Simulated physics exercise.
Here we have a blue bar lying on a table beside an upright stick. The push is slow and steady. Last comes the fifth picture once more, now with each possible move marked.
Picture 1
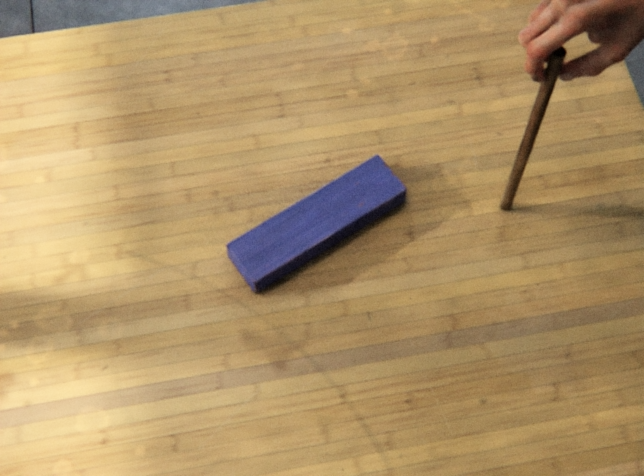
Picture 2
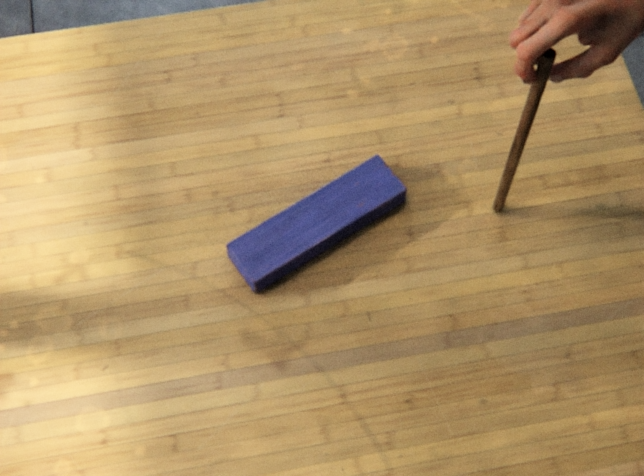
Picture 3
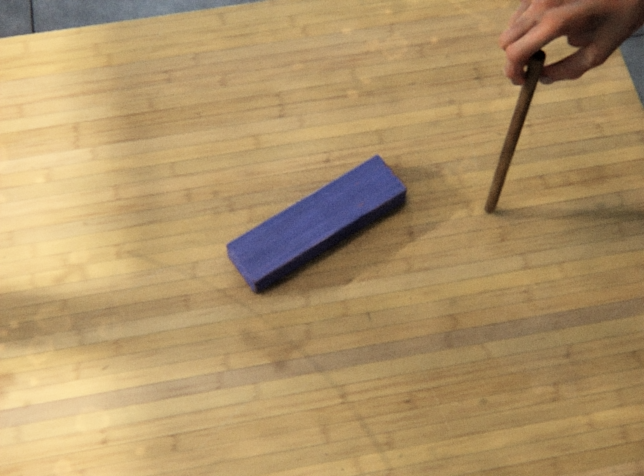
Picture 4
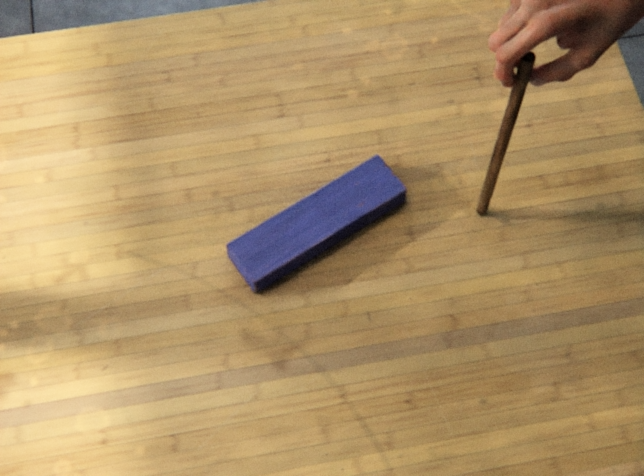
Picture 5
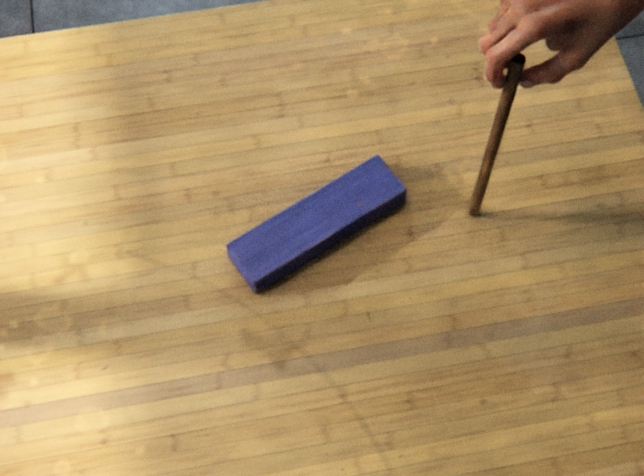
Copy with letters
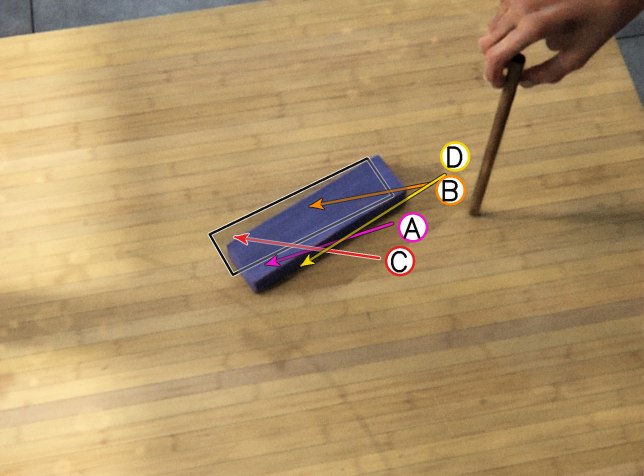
A hand at the upper right holds a thin brown stick upright by its top, the lower tip on a striped wooden table, and moves it slowly and steadily a short way left. The blue bar, lying at a slant near the middle, stays still as the gap between them narrows slightly.
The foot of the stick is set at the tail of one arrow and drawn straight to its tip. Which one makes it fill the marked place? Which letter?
A.
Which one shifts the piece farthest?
That is D.
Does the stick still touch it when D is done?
At the end, yes.
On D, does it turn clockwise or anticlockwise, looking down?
On that stroke, clockwise.
On the marked copy, A from (392, 223) to (266, 265); B from (431, 184) to (310, 206); C from (379, 258) to (235, 237); D from (445, 175) to (301, 266).
With A. Early on, foot of the stick (346, 239), piece (314, 213).
Further on, foot of the stick (300, 254), piece (302, 207).
At the end, foot of the stick (266, 265), piece (299, 204); it fills the outline.
As for the rest, B leaves the piece out of the outline, at (232, 252); C leaves the piece out of the outline, at (294, 189); D leaves the piece out of the outline, at (197, 254).
